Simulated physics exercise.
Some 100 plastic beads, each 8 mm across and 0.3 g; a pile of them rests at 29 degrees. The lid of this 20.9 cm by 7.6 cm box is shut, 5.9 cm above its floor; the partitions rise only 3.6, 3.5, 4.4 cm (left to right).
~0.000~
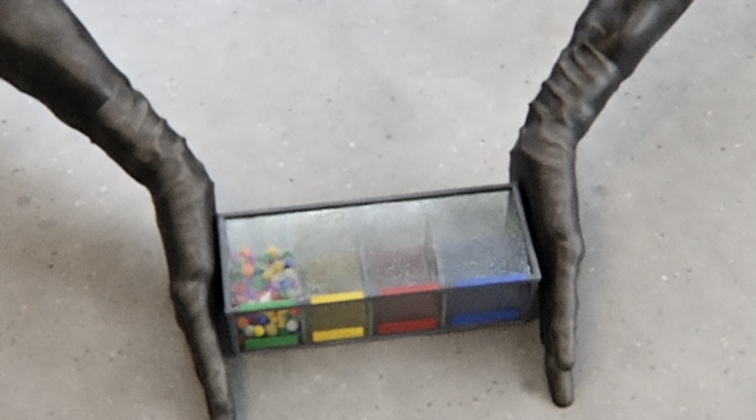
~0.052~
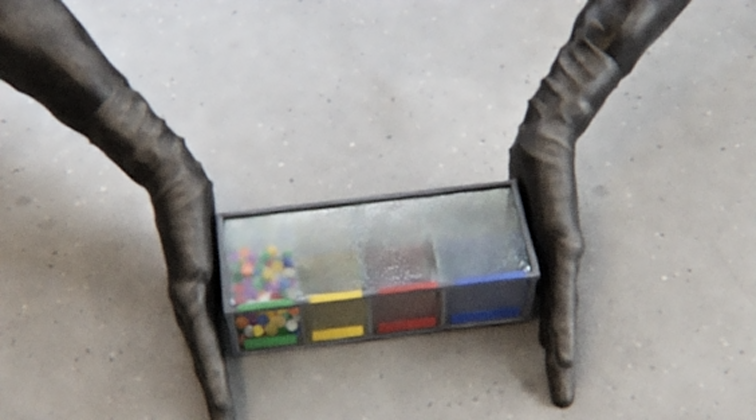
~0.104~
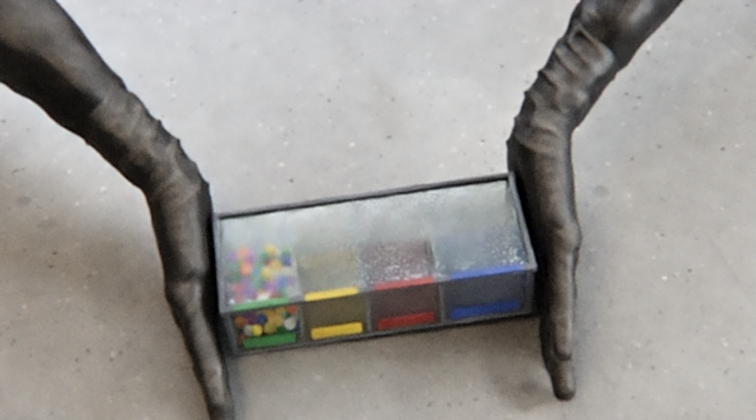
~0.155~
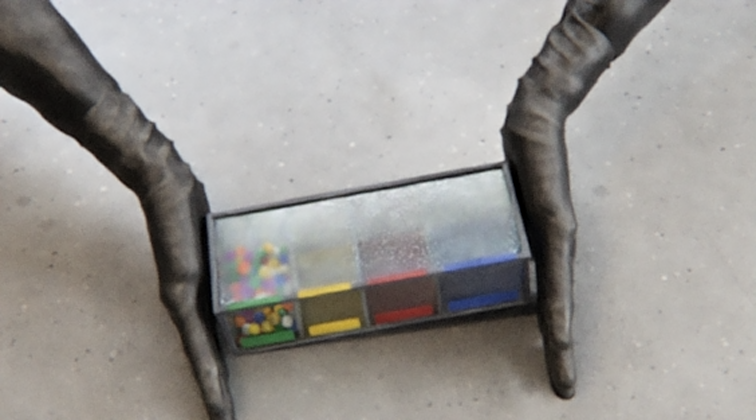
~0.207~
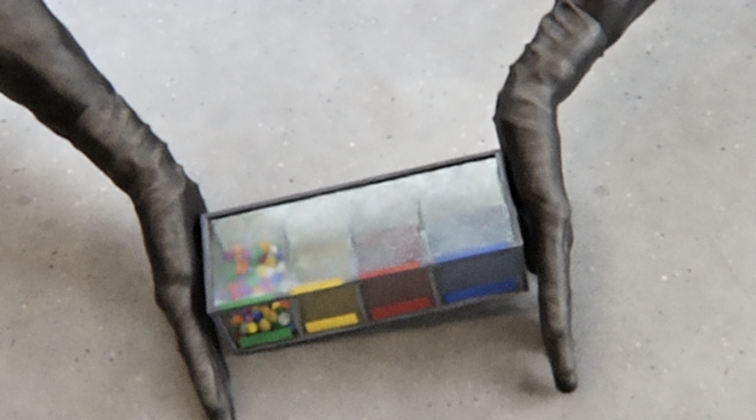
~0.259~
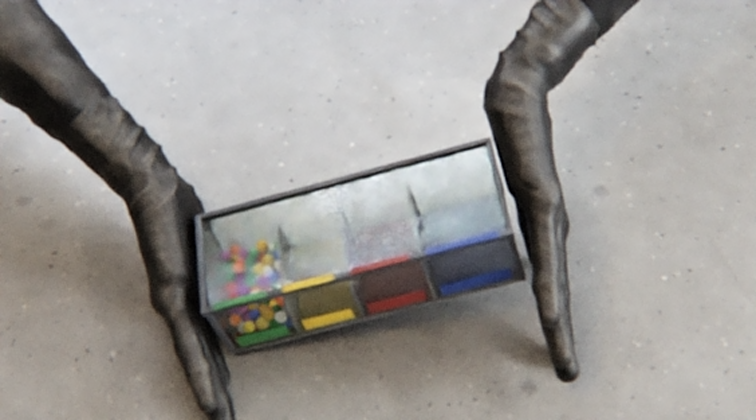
Clear divided box of colourful beads tilting slightly between two dark gloved hands, its right end rising, beads staying in the green-marked left compartment.
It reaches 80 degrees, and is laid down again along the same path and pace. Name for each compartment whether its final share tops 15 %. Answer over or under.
Red under, blue under, green over, yellow under.
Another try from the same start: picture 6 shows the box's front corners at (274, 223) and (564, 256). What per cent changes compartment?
It would be near 40 per cent.
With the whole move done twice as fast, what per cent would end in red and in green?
Then: Red 0; green 100.
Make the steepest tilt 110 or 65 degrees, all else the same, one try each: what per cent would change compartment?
Some 0 and 0 per cent.
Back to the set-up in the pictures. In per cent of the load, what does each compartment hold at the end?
Red 0; blue 0; green 100; yellow 0.
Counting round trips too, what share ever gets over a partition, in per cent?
Roughly 0 per cent.
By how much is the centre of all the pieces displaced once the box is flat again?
Some 0.5 cm.
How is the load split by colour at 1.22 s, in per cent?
Red 0; blue 0; green 100; yellow 0.
After 1.22 s, tilt 80 degrees; green 100 %.
After 1.87 s, tilt 35 degrees; green 100 %.
After 2.55 s, tilt 0 degrees; green 100 %.
In the end, at 2.9 s, red 0 %, blue 0 %, green 100 %, yellow 0 %.
